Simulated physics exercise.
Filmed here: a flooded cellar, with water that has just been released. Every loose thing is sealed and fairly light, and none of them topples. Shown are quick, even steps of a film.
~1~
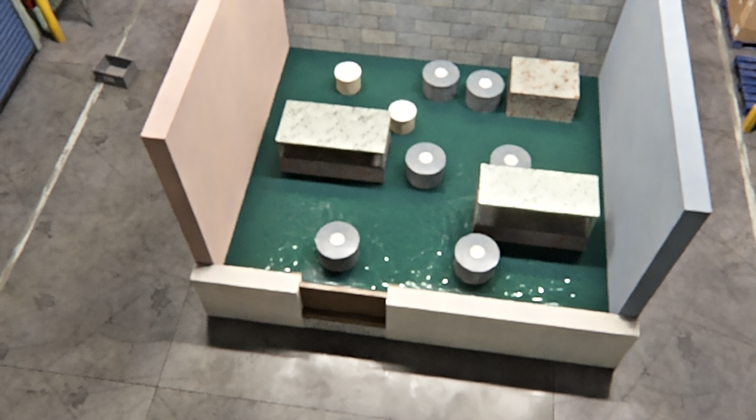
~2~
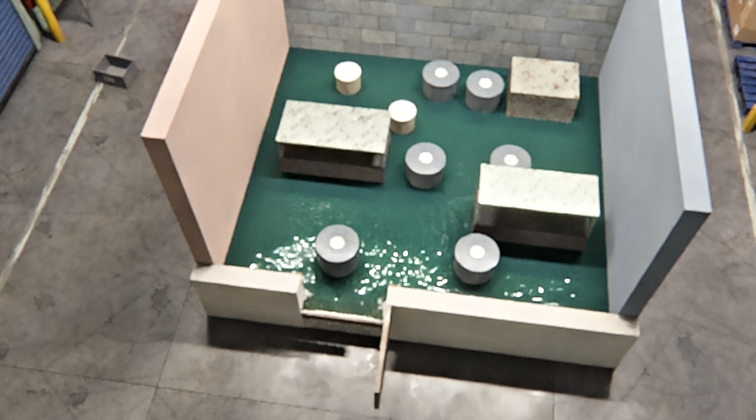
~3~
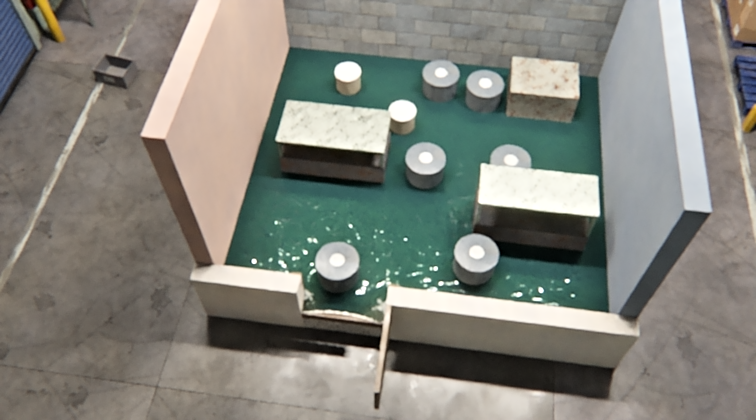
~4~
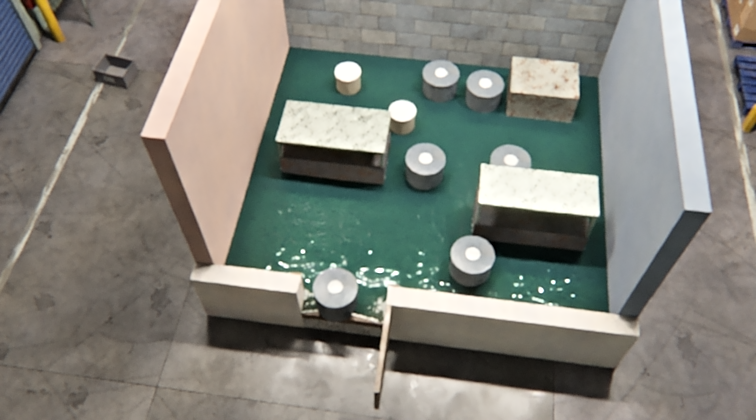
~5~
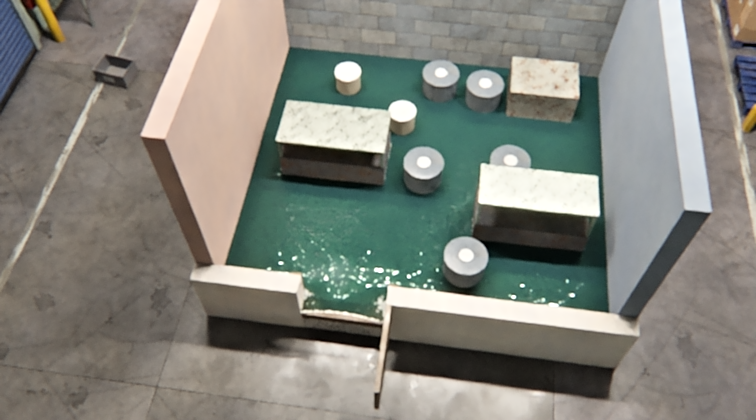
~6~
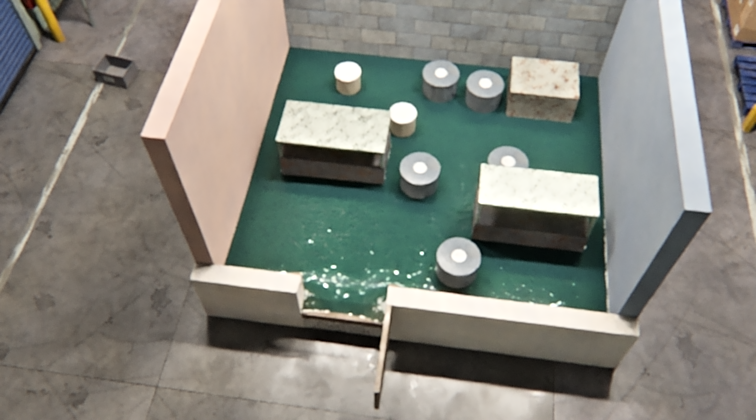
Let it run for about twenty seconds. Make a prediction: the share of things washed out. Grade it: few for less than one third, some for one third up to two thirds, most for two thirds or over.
Grade: Some.
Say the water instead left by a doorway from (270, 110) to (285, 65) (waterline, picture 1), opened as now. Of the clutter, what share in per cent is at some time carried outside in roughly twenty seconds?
Roughly 60 per cent.
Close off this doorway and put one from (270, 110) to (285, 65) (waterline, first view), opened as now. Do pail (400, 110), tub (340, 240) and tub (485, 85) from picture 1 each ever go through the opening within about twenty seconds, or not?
First flushed away, then held back, then flushed away.
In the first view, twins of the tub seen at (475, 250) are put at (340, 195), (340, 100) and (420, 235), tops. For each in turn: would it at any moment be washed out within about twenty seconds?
Outcomes in turn are expelled, not expelled, expelled.
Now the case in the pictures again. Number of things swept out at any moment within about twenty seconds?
5 of them.
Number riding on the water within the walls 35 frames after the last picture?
3.
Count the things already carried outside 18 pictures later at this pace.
3 in all.
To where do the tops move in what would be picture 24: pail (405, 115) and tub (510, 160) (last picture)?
About (372, 251) and (404, 214).
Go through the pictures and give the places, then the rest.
A tub at (477, 252), afloat; a tub at (426, 158), afloat; 0 of 8 have shifted, in the first frame.
A tub at (477, 252), afloat; a tub at (426, 158), afloat; 0 of 8 have shifted, in the second frame.
A tub at (477, 253), afloat; a tub at (426, 158) floats; 1 of 8 have shifted, in the third frame.
A tub at (473, 254), afloat, close to its start; a tub at (426, 159) floats; 1 of 8 have shifted, in the fourth frame.
A tub at (466, 256) floats, close to its start; a tub at (424, 163), afloat, close to its start; 3 of 8 have shifted, in the fifth frame.
A tub at (459, 256), afloat, close to its start; a tub at (420, 168) floats, close to its start; 3 of 8 have shifted, in the sixth frame.
A moment on, 1 of 8 are out; 7 afloat.
Next, 3 of 8 are out; 5 afloat.
Later, 5 of 8 are out; 3 afloat.
In the end, 5 of 8 are out; 3 afloat.
